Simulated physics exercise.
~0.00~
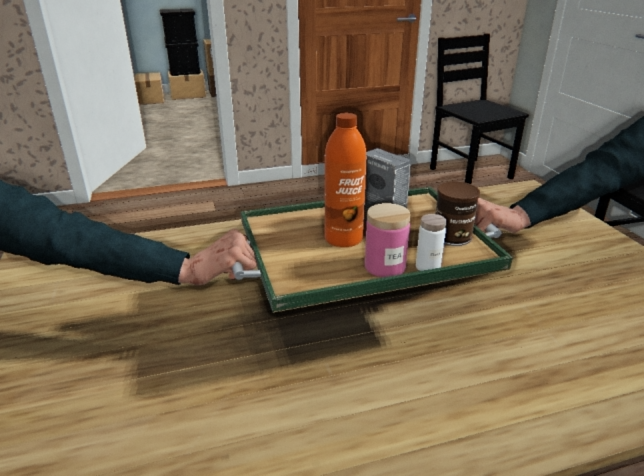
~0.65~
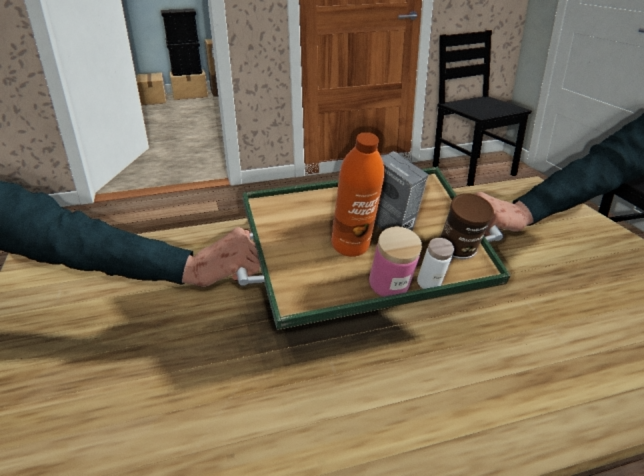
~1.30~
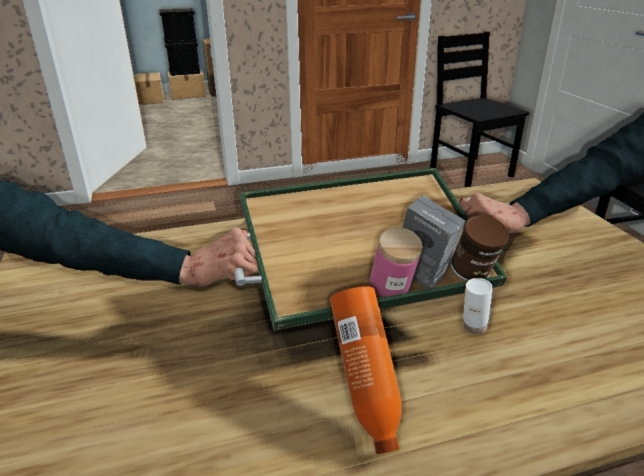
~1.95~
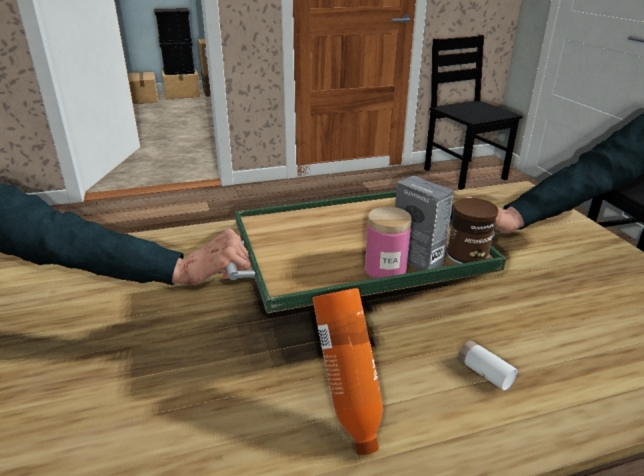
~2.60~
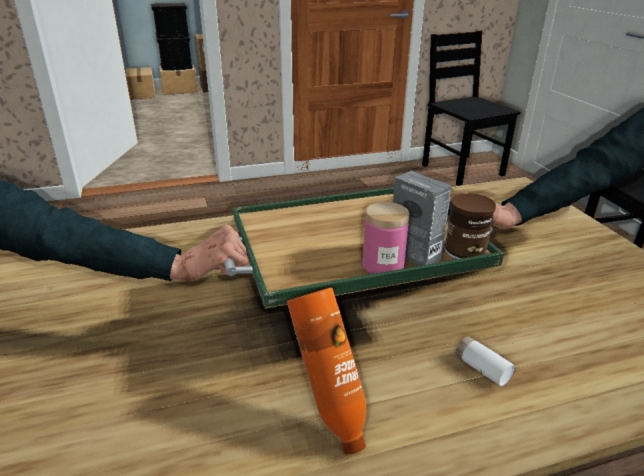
Two hands in dark sleeves hold a green-rimmed wooden tray just above a wooden table, seen from across the table in a room with an open doorway, a brown door and a black chair. On the tray stand an orange juice bottle, a grey packet, a pink jar, a brown tin and a small white shaker. The hands tip the near edge down, and the bottle and shaker topple off the near side while the packet and tin slide. The tray is levelled again. The bottle and shaker end lying on the table, while the packet, tin and jar remain upright aboard.
